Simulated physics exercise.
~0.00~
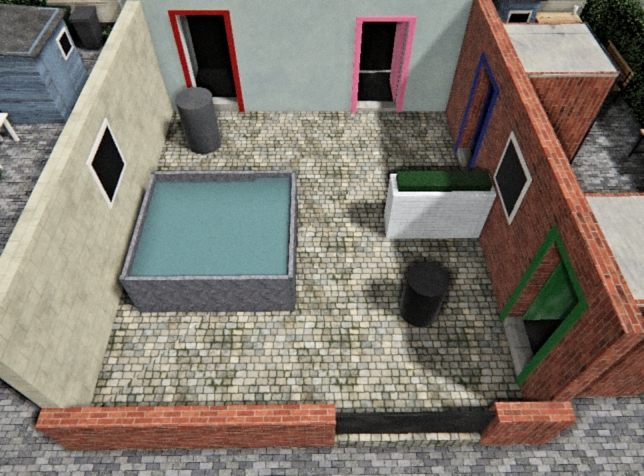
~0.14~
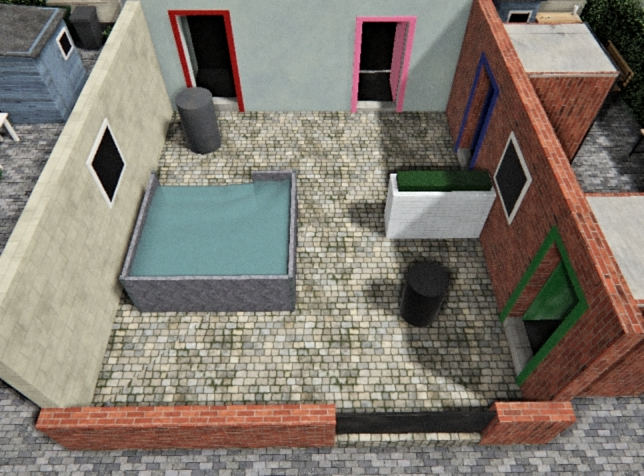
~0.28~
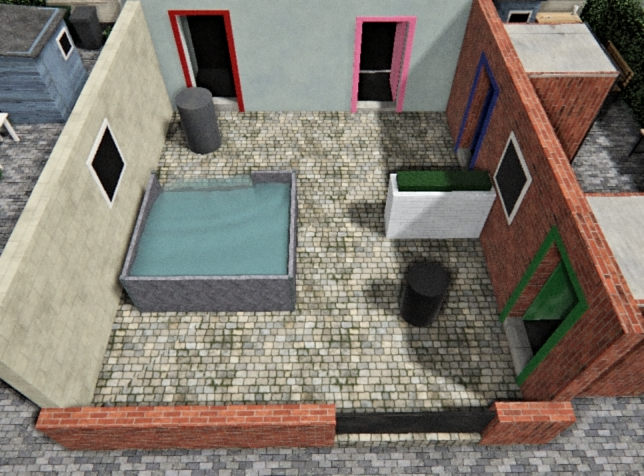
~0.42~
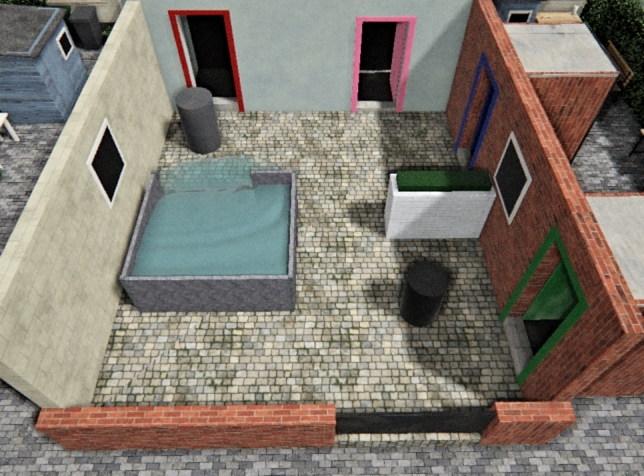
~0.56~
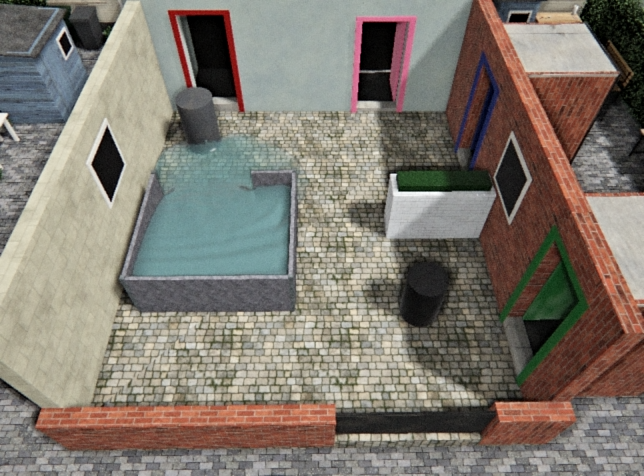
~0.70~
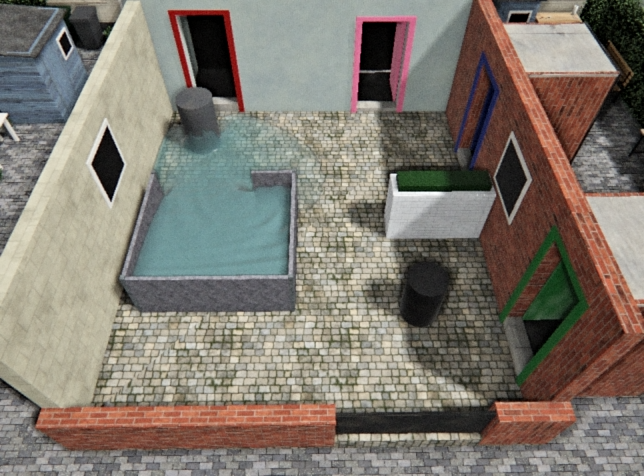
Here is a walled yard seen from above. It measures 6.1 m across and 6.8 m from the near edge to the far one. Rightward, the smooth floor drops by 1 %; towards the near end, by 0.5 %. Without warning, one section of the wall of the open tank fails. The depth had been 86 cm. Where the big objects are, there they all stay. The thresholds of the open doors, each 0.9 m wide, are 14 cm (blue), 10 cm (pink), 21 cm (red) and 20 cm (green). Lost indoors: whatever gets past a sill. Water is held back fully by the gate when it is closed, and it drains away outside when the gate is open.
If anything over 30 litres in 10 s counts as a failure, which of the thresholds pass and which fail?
The blue door fails. The pink door fails. The red door fails. The green door passes.
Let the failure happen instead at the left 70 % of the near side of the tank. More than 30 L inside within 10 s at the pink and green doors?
Log - pink: Threshold not reached, green: Threshold topped.
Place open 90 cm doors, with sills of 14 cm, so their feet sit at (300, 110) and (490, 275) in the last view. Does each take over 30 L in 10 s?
In turn: Beyond it, short of it.
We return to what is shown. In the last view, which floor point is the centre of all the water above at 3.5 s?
Centre: Approx. (268, 184) px.
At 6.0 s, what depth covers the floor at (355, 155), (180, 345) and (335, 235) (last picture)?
Approximately 12, 0 and 3 centimetres, going through them in turn.
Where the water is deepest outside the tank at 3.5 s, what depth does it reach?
Around 42 centimetres.
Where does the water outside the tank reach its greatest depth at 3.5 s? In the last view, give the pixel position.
At about (443, 126).
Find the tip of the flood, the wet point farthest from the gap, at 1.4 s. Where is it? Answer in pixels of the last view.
(351, 115).
After 1.4 s water covers 25 % of the floor and is deepest (64 cm) near (169, 160); blue door not reached, pink door not reached, red door 30 cm at the sill, 20 L in, green door not reached.
After 2.2 s water covers 30 % of the floor and is deepest (54 cm) near (171, 120); blue door not reached, pink door 12 cm at the sill, 0 L in, red door 37 cm at the sill, 82 L in, green door not reached.
After 3.5 s water covers 50 % of the floor and is deepest (42 cm) near (443, 126); blue door 29 cm at the sill, 9 L in, pink door 15 cm at the sill, 8 L in, red door 26 cm at the sill, 130 L in, green door not reached.
After 6.0 s water covers 75 % of the floor and is deepest (30 cm) near (427, 213); blue door 26 cm at the sill, 182 L in, pink door 14 cm at the sill, 44 L in, red door 14 cm at the sill, 142 L in, green door 1 cm at the sill, 0 L in.
After 10.0 s water covers 95 % of the floor and is deepest (18 cm) near (519, 420); blue door 18 cm at the sill, 298 L in, pink door 14 cm at the sill, 135 L in, red door 8 cm at the sill, 143 L in, green door 11 cm at the sill, 0 L in.
